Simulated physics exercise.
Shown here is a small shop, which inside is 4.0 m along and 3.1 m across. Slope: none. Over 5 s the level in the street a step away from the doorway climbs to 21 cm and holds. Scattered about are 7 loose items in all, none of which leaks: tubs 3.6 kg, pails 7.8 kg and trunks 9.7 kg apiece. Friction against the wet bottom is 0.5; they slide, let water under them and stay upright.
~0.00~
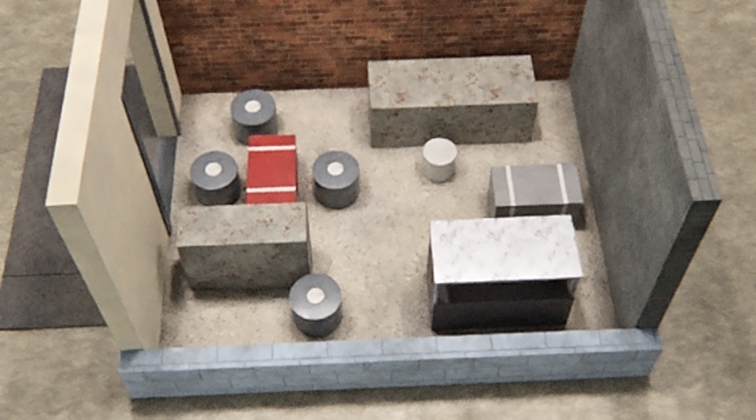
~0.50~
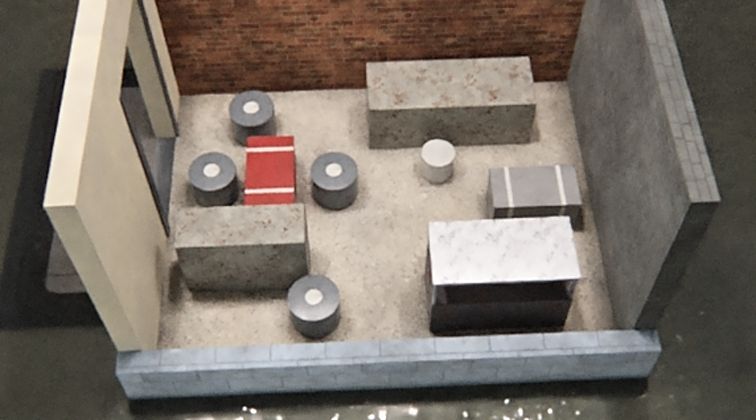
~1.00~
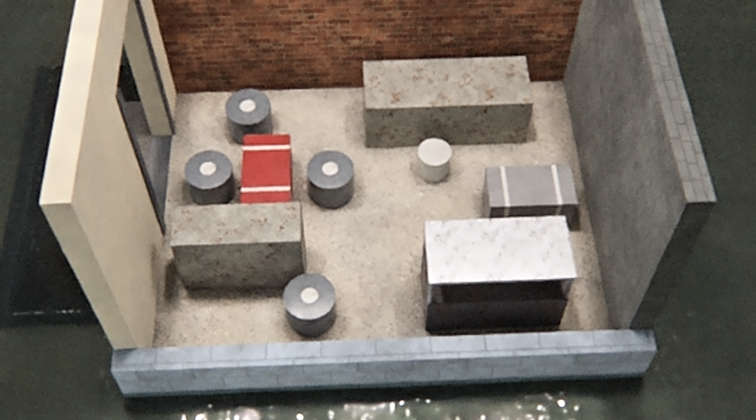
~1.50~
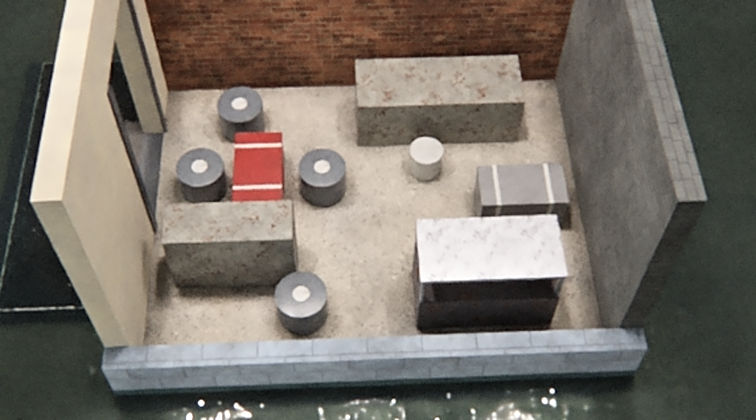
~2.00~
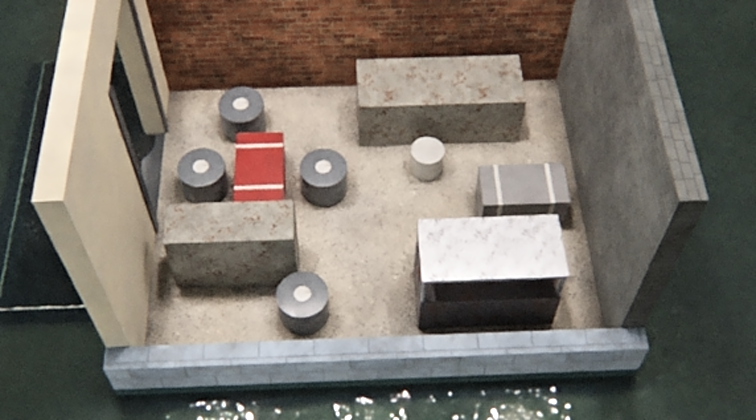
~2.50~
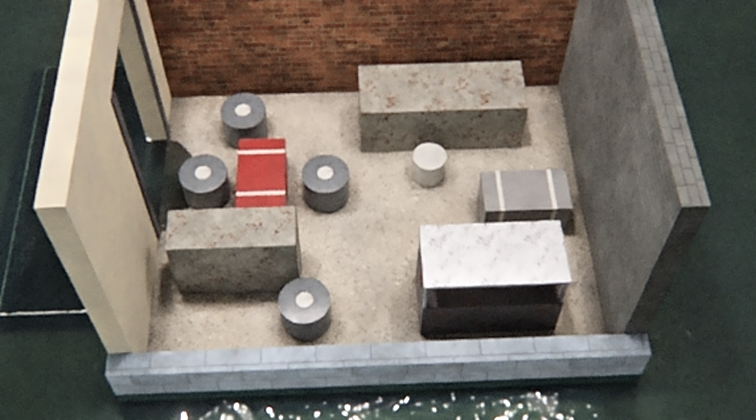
Dark water spreads over the bare ground outside a small, open-topped shop, surrounding its walls and rippling with glints along the front. The view drifts slightly, while inside, the grey pails, the red and grey trunks and the stone counters stay in place on the pale floor.
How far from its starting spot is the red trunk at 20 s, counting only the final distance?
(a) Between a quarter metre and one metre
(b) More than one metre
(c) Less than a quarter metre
Answer: B.
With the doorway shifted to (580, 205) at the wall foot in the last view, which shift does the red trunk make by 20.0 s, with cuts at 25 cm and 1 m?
Red trunk: Drifts slightly.
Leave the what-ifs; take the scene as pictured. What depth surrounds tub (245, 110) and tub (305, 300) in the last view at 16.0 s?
I'd estimate 13 cm for the first and 18 cm for the second.
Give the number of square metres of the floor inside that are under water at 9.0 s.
At that time the wet patch spans about 10.5 m2.
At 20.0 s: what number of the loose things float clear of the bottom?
Then: 7.
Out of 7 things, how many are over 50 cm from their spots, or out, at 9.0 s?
That would be 5.
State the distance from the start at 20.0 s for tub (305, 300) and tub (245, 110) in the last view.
The first is 120 cm from its start, the second 20 cm.
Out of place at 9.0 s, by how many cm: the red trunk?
I'd guess some 200 cm by then.
After 4.0 s the red trunk is near (281, 173), 0.2 m from its start, aground; 1 afloat.
After 9.0 s the red trunk is near (476, 151), 2.0 m from its start, afloat; 6 afloat.
After 16.0 s the red trunk is near (504, 218), 2.3 m from its start, afloat; 7 afloat.
After 20.0 s the red trunk is near (548, 189), 2.6 m from its start, afloat; 7 afloat.
